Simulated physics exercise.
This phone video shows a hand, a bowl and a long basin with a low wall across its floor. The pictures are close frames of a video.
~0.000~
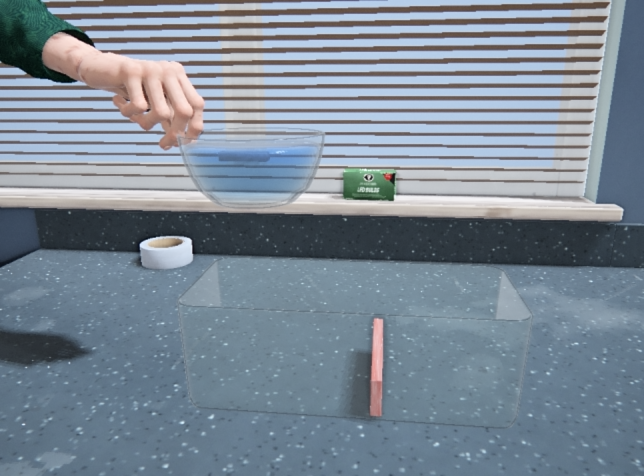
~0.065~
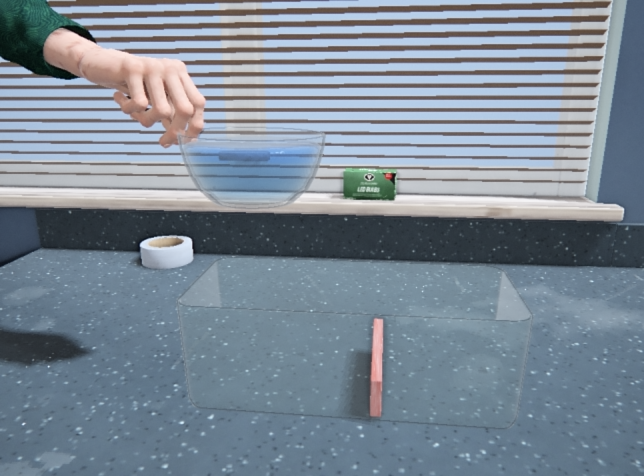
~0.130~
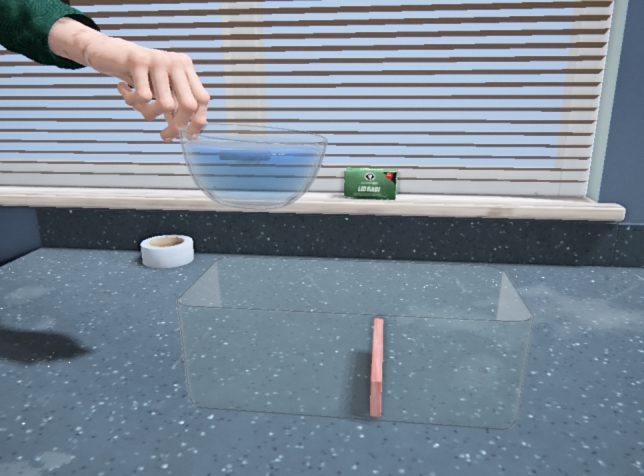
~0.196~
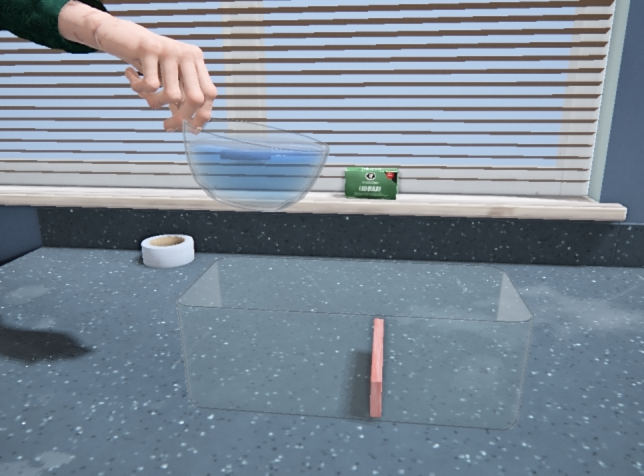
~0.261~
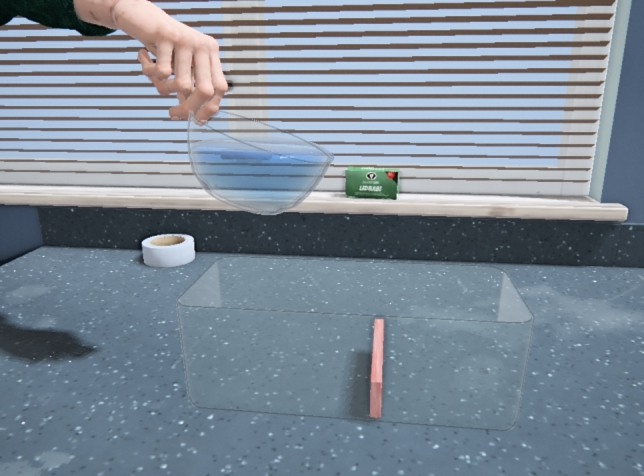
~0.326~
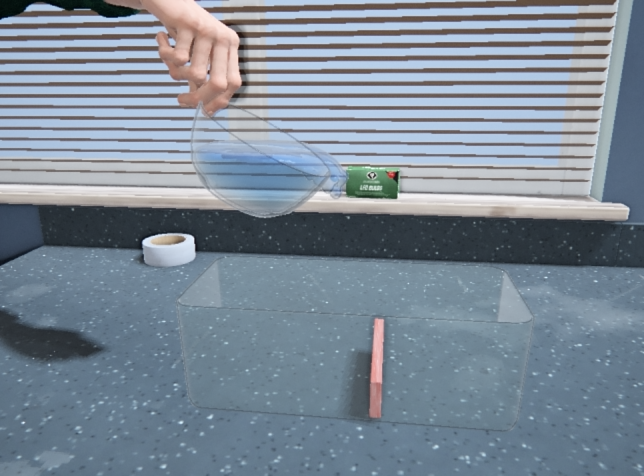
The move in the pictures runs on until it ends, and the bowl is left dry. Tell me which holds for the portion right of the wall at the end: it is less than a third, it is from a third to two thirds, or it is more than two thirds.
Short answer, the right side holds a middle share of a third to two thirds.
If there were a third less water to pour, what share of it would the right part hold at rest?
Close to 30 per cent, more or less.
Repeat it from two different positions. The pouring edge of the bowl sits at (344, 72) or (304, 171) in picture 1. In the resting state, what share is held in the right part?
The first start yields 75 per cent, the second 15 per cent.
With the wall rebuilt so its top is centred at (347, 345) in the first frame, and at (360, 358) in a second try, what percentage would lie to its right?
The first placement gives around 75 percent, the second 65 percent.
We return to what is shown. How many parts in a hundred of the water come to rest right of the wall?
About 50 per cent.
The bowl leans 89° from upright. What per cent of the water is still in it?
About 15 per cent.
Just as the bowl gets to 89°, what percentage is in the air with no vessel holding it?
Around 30 %.
A moment on, the bowl is tipped on its side and 16 per cent is still to pour, 15 is left of the wall and 38 right of it.
Next, the bowl is tipped right over and 0 per cent is still to pour, 47 is left of the wall and 50 right of it.
Then the bowl is tipped right over and 0 per cent is still to pour, 48 is left of the wall and 50 right of it.
Later the bowl is tipped right over and 0 per cent is still to pour, 48 is left of the wall and 50 right of it.
In the end 49 per cent lies left of the wall, 50 right of it and 1 outside.
